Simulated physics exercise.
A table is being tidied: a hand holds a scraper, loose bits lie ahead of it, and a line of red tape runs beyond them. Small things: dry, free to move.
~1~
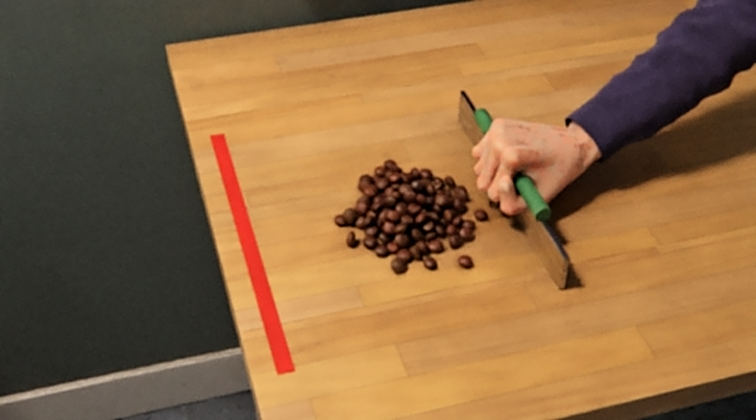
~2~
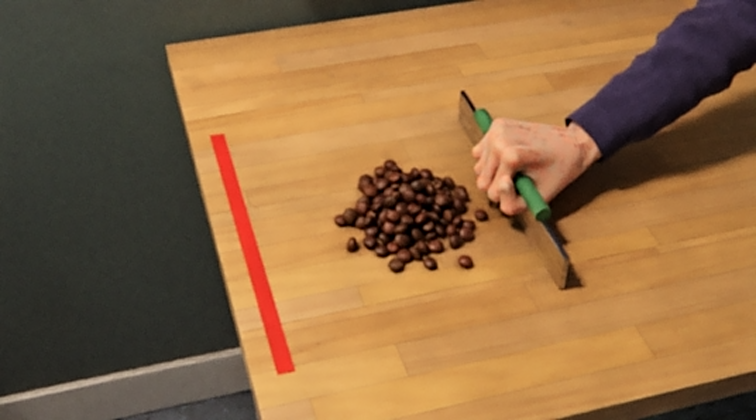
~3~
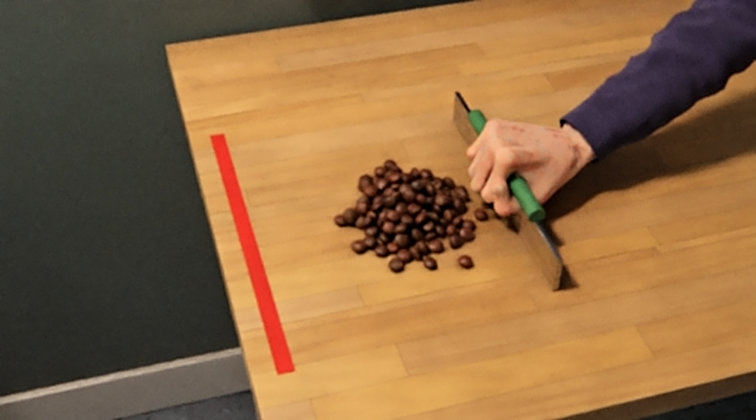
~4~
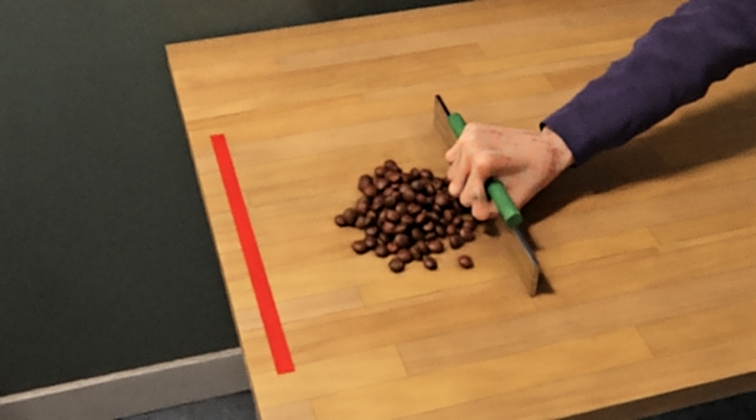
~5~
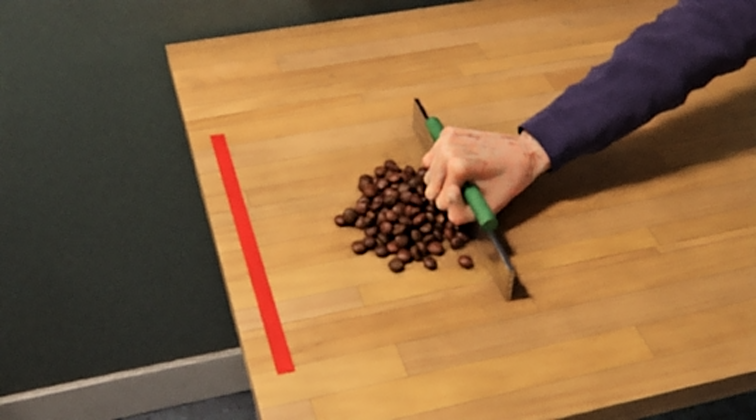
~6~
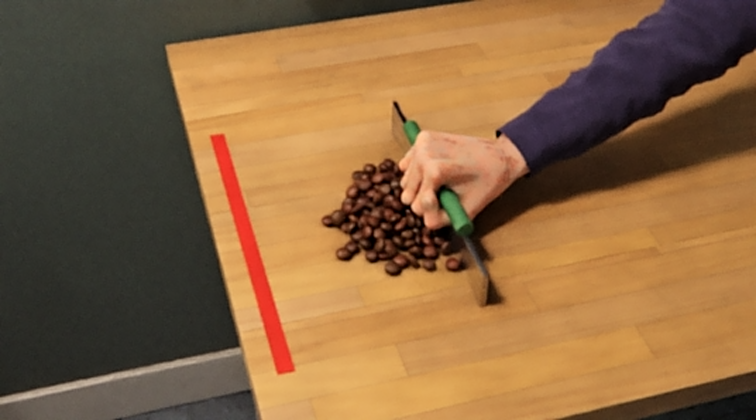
On a wooden tabletop with a strip of red tape near its left edge, a hand holds a green-handled scraper still beside a heap of small dark brown pieces. The hand then slides the scraper left against the heap, and the pieces bunch together and shift slightly left.
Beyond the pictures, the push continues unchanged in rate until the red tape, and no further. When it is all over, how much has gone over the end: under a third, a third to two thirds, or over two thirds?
Over two thirds.
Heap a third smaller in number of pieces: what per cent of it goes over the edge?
Roughly 80 per cent of the heap.
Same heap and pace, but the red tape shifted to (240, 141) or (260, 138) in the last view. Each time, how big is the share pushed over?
It would be around 60 per cent the first time and around 30 per cent the second.
Soon, scraper still moving, near (335, 198); heap all on the table, its front near (244, 245).
A while on, scraper stopped at the red tape; heap most over the edge.
Finally, scraper stopped at the red tape; heap most over the edge.
